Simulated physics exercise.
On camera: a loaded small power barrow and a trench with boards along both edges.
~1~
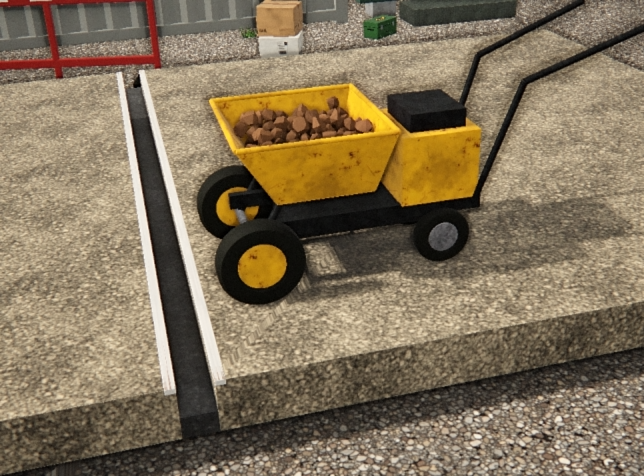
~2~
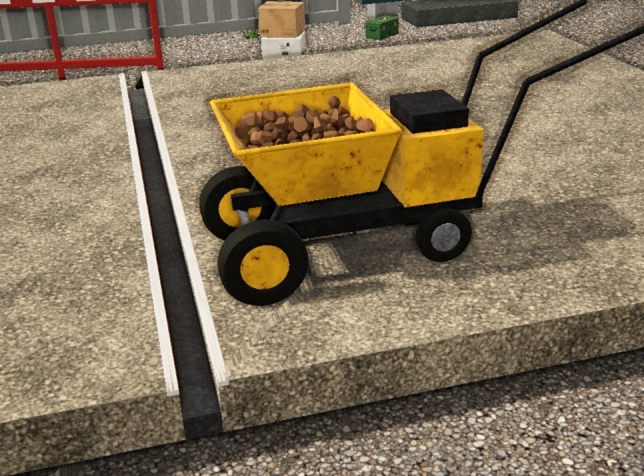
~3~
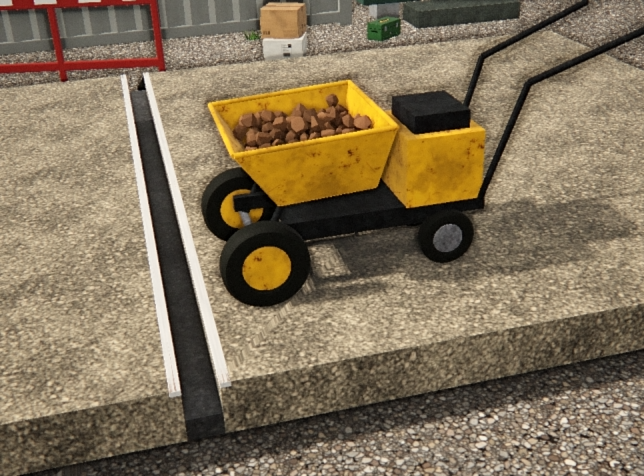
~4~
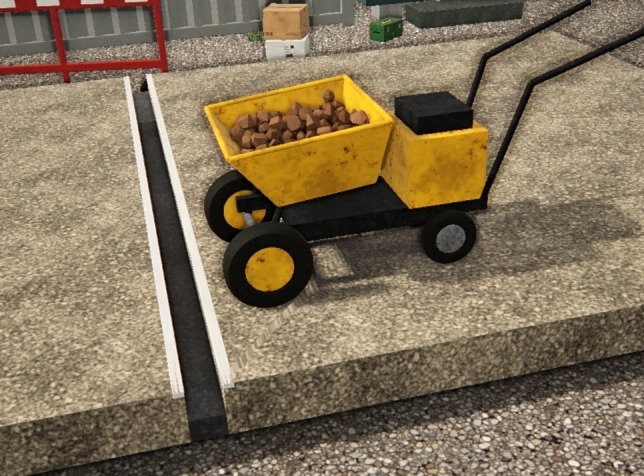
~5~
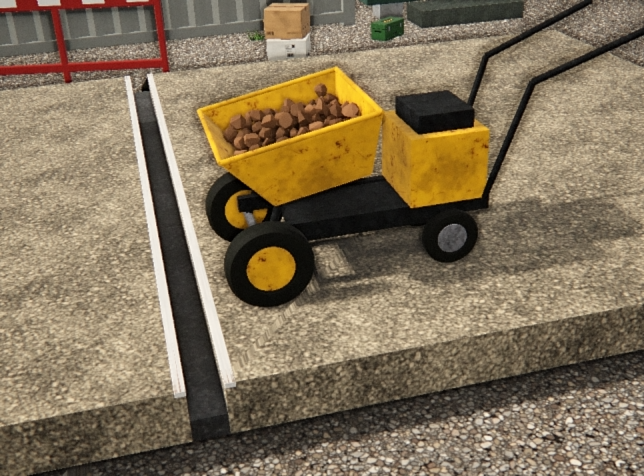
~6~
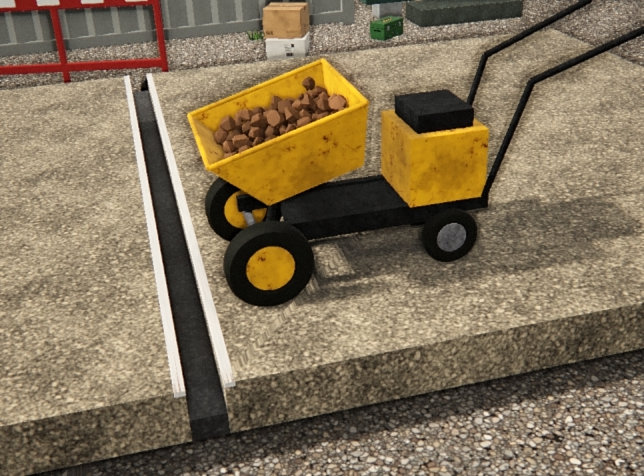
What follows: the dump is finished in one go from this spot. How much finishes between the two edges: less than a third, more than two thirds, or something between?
The trench takes less than a third.
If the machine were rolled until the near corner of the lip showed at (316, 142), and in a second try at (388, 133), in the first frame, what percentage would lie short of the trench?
First some 10, then 70 per cent.
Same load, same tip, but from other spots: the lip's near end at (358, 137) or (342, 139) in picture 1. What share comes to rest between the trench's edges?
Roughly 40 per cent, and 50 per cent.
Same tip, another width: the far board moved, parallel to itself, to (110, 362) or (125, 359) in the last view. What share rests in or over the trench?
Near 50 % and 30 %.
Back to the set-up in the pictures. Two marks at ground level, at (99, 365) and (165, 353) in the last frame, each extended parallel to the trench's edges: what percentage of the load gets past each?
First some 50, then 90 per cent.
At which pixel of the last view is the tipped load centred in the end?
At about (92, 290).
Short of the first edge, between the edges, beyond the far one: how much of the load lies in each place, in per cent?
Short near 0; between near 0; beyond near 100.
Soon, skip tipped steeply; all in the skip.
A while on, skip tipped right over; most in the skip; a small part beyond it; a small part falling.
Towards the end, skip tipped right over; a small part in the skip; most beyond it.
Finally, skip tipped right over; a stray few in or heaped over the trench; nearly all beyond it.
